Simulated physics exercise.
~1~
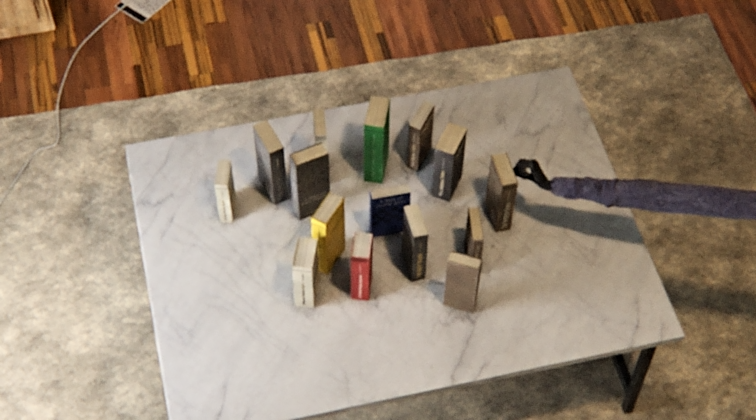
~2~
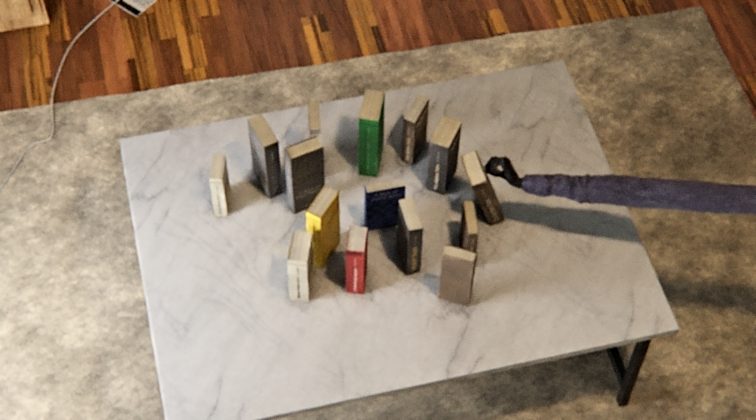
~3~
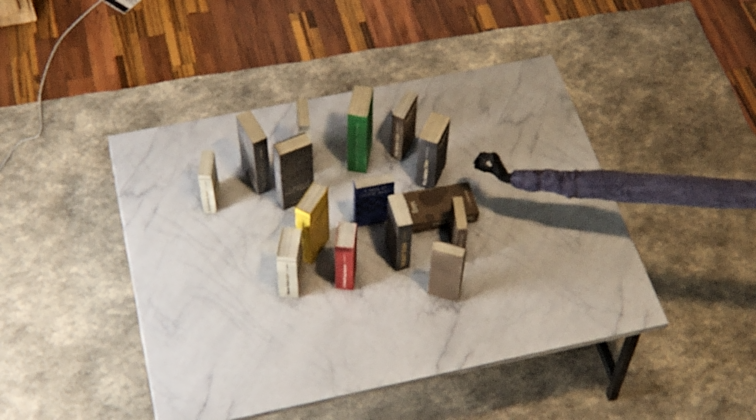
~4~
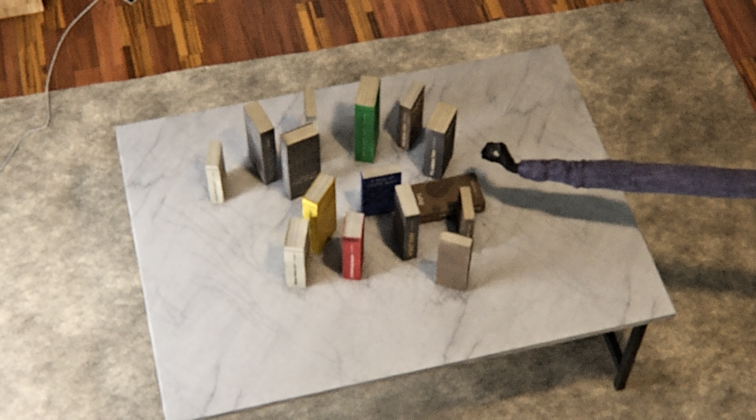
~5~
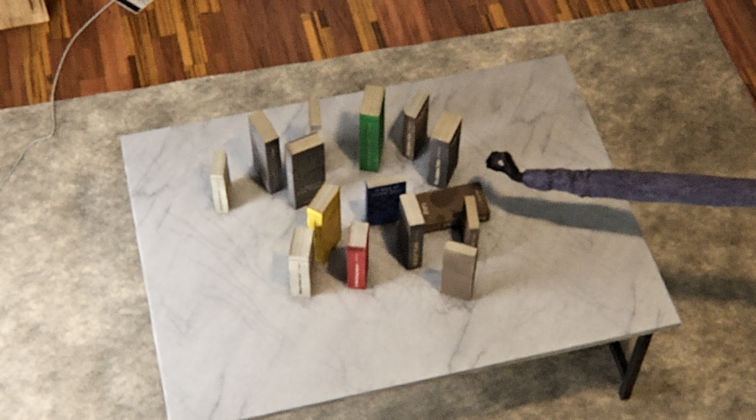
We see upright books scattered across a marble-topped table as a dark, sleeved arm at the right pushes a brown book, which tips leftward and falls onto its side behind its neighbours, while the other books, including the blue, red, yellow and green ones, remain standing.
